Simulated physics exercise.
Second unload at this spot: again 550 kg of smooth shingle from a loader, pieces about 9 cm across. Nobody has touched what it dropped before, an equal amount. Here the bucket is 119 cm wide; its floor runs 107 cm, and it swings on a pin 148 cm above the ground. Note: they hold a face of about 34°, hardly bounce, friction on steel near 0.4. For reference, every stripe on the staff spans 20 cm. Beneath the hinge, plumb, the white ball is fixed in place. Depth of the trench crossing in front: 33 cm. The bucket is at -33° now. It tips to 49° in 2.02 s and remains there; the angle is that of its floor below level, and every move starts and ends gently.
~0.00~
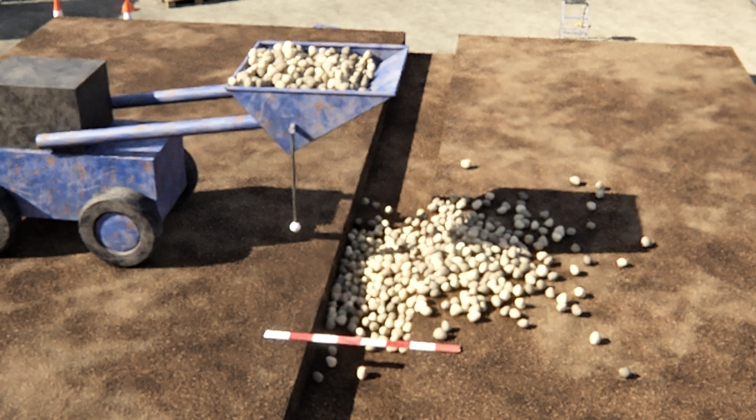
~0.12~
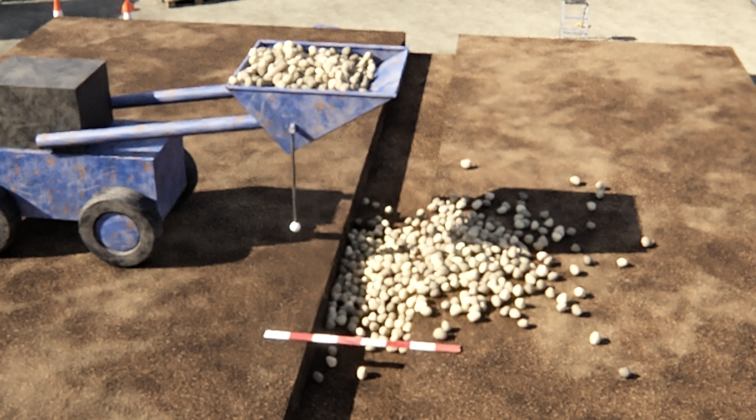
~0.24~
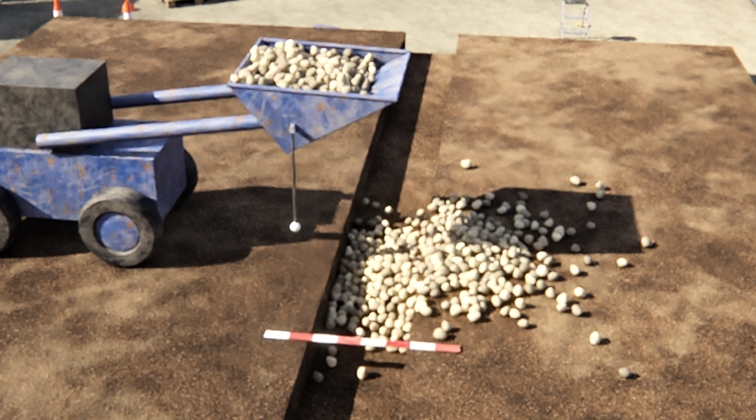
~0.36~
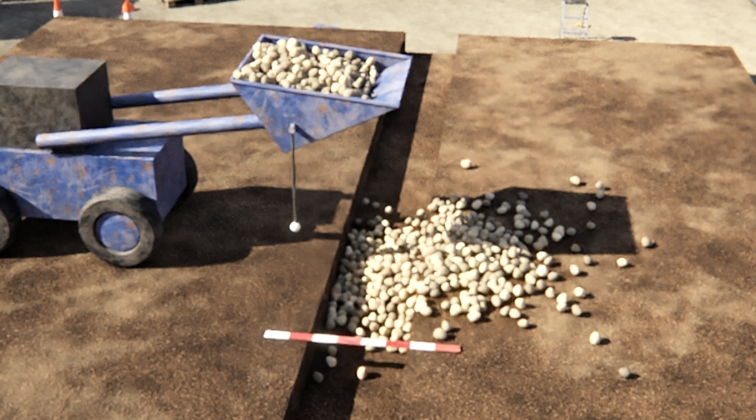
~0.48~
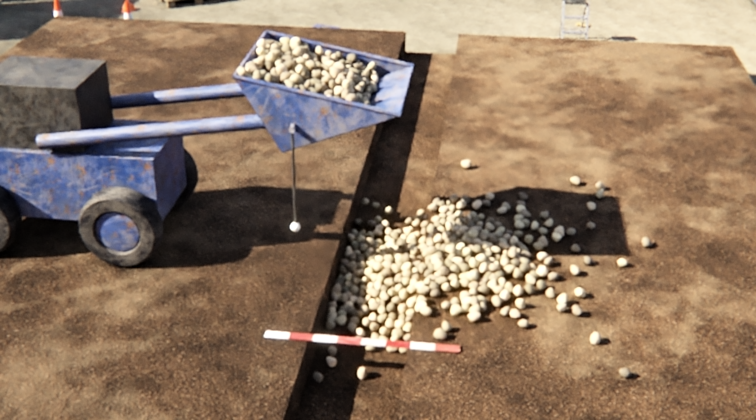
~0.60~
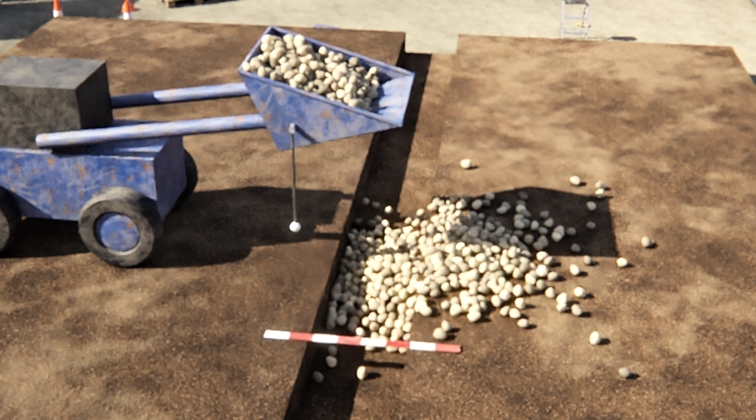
A blue loader slowly tilts its raised bucket of pale stones downward to the right.
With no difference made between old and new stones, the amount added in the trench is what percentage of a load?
It is roughly 80 per cent of a load.
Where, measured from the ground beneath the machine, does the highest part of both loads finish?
About 26 cm up from the ground the machine stands on.
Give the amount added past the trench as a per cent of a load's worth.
My estimate is about 20 per cent of a load.
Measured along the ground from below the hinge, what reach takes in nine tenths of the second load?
I'd say close to 130 centimetres ahead of it.
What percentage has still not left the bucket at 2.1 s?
Held: Around 5 % of the load.
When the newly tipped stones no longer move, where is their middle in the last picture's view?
Around (400, 259).
After 1.5 s the floor is at 36°; in per cent of one load, 81 in the bucket, 71 in the trench, 48 past the trench; the foremost stones are at (607, 239).
After 2.1 s the floor is at 49°; in per cent of one load, 3 in the bucket, 132 in the trench, 65 past the trench; the foremost stones are at (607, 239).
After 2.5 s the floor is at 49°; in per cent of one load, 0 in the bucket, 132 in the trench, 68 past the trench; the foremost stones are at (607, 239).
After 5.3 s the floor is at 49°; in per cent of one load, 0 in the bucket, 132 in the trench, 68 past the trench; the foremost stones are at (607, 239). Net gain in the trench, 80.
